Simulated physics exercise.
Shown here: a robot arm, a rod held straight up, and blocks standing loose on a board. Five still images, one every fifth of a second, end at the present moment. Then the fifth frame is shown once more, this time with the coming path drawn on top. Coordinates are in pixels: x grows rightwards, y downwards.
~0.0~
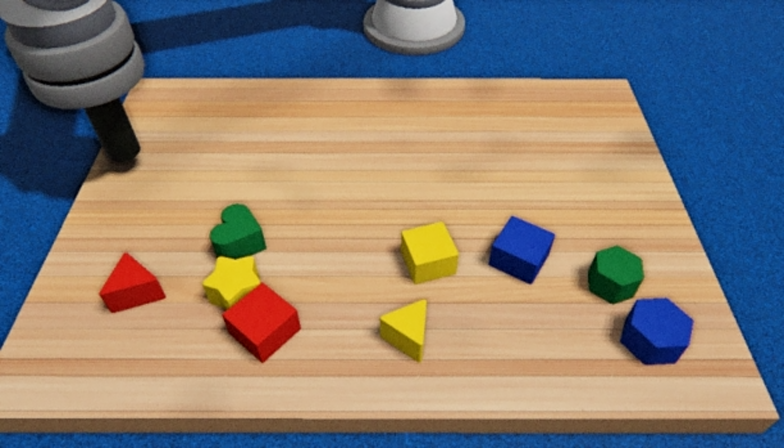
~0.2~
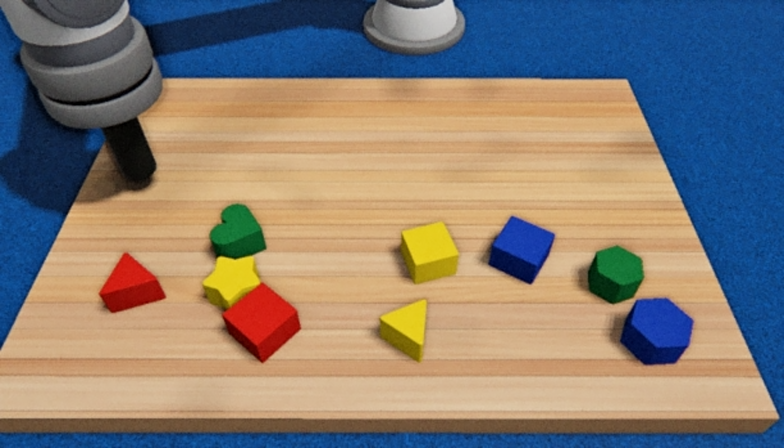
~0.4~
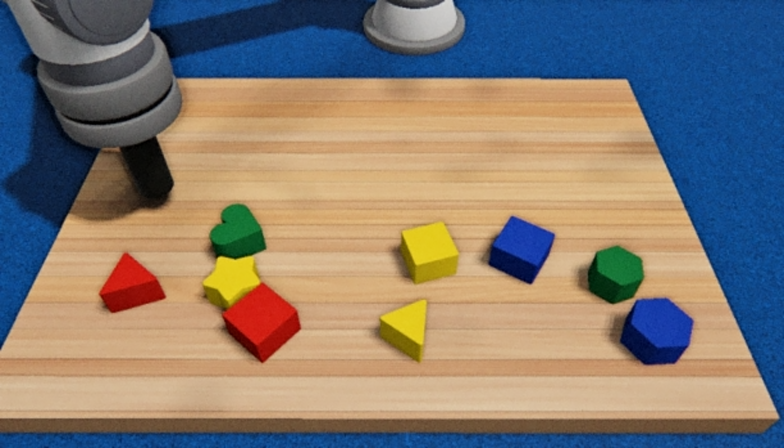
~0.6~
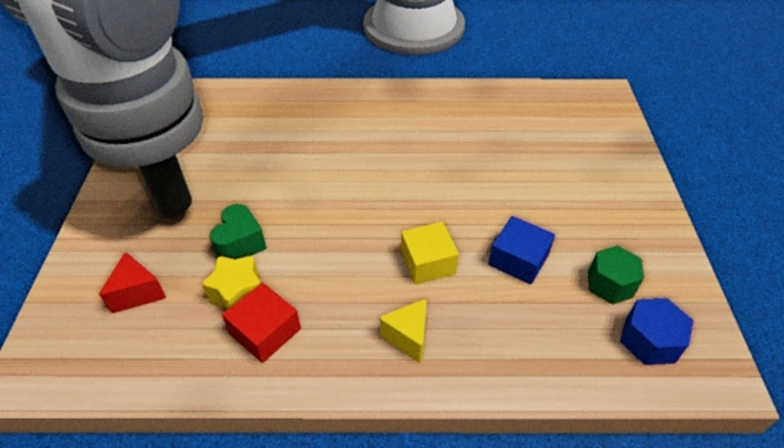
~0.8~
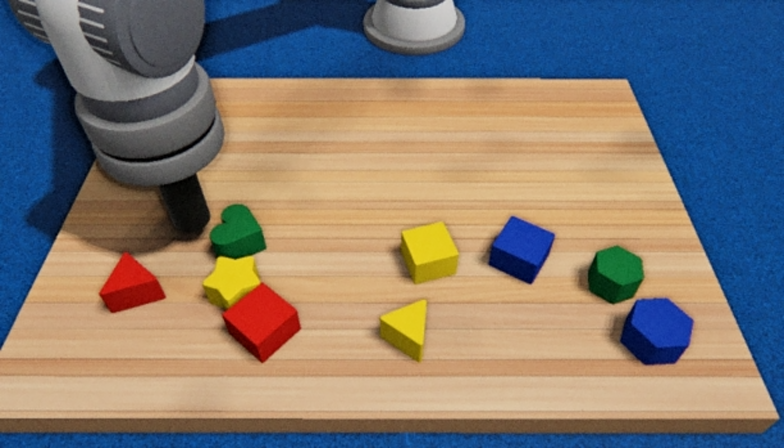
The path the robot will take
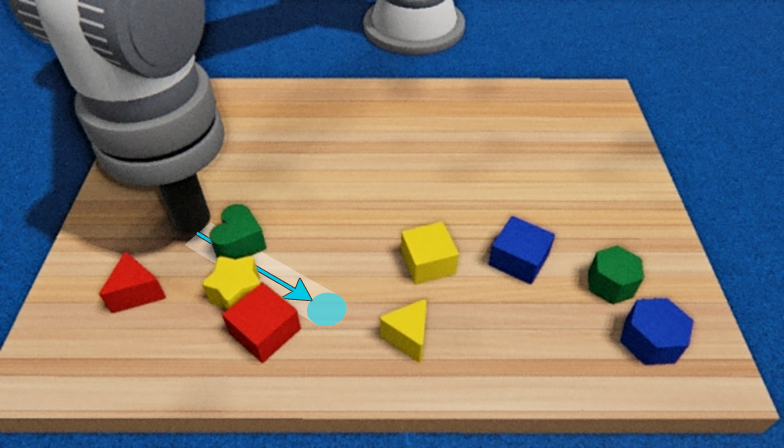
Robot arm moving its black rod down and right across a wooden board toward a green heart, the colored blocks staying still.
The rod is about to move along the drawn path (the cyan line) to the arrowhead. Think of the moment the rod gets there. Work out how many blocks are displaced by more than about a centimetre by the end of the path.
I reckon the push displaces three or more of the blocks by more than 1 cm.
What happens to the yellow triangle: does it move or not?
From what I can tell, it will keep its place.
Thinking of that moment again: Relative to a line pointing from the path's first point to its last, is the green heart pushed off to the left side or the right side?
It gets pushed left.
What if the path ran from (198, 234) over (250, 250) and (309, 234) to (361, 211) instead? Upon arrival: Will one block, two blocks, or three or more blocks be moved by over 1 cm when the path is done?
Answer: One block.
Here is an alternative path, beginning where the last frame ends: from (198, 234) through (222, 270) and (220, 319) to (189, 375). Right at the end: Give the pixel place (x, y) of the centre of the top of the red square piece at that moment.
At (299, 348).
The line goes straight from (198, 234) to (327, 309).
What follows on the original path. One third of the way, rod at (234, 244); green heart at (269, 234), turned 20° anticlockwise.
Two thirds of the way, rod at (278, 269); yellow star-shaped block at (239, 286), turned 40° clockwise; green heart at (301, 239), turned 70° anticlockwise; red square piece at (265, 326).
At the end, rod at (325, 296); yellow star-shaped block at (239, 286), turned 45° clockwise; green heart at (304, 240), turned 80° anticlockwise; red square piece at (265, 326); yellow triangle unmoved.
